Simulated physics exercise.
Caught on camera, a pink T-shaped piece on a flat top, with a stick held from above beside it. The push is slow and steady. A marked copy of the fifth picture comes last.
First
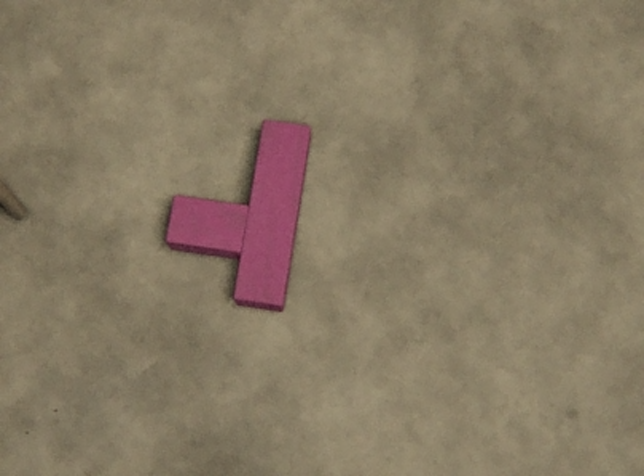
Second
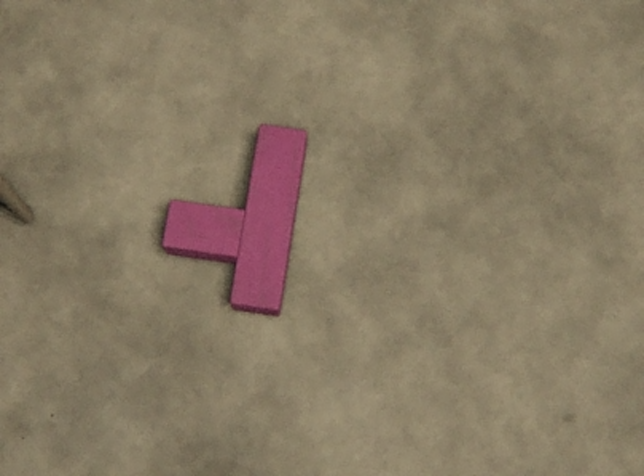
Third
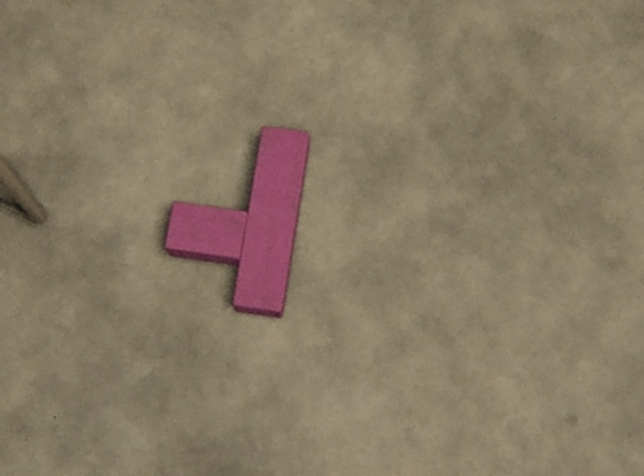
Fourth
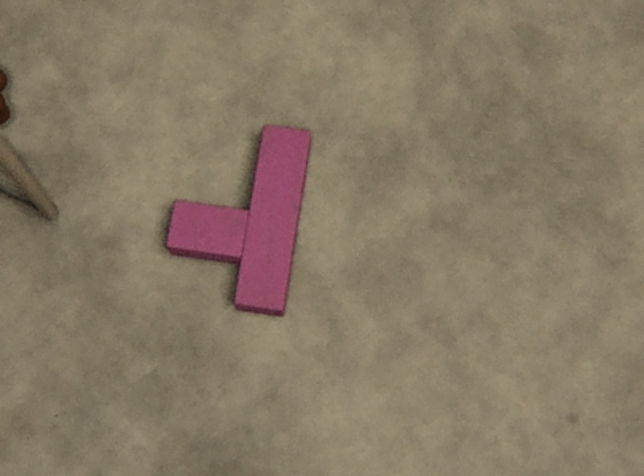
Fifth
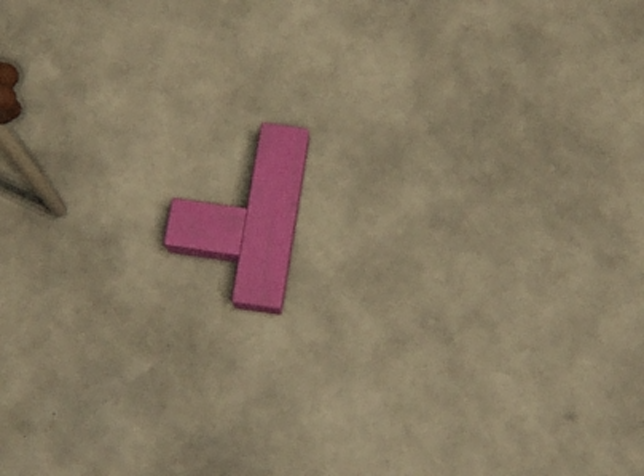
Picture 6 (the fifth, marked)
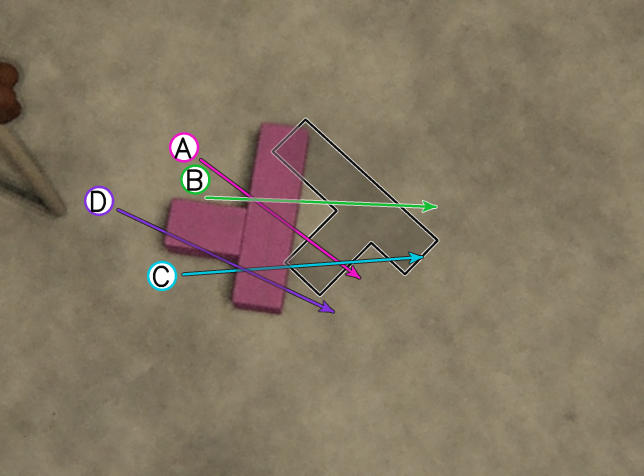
A stick easing in from the left edge toward a pink T-shaped piece that stays in place on a mottled surface.
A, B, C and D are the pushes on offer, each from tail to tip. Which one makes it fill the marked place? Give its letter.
Arrow D does it.
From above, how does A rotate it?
On that stroke, clockwise.
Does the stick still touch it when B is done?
No.
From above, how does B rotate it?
It turns clockwise.
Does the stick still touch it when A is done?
Yes.
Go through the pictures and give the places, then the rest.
Pink T-shaped piece (273, 211), in the first frame.
Pink T-shaped piece (269, 215), in the second frame.
Pink T-shaped piece (272, 217), in the third frame.
Pink T-shaped piece (273, 216), in the fourth frame.
Pink T-shaped piece (271, 213), in the fifth frame.
On the marked copy, A from (201, 160) to (360, 278); B from (206, 198) to (436, 207); C from (183, 274) to (422, 257); D from (118, 210) to (333, 312).
With D. Early on, foot of the stick (194, 247), piece (299, 210).
Further on, foot of the stick (272, 284), piece (346, 195).
At the end, foot of the stick (333, 312), piece (357, 188); it fills the outline.
As for the rest, A leaves the piece out of the outline, at (347, 304); B leaves the piece out of the outline, at (332, 257); C leaves the piece out of the outline, at (339, 175).
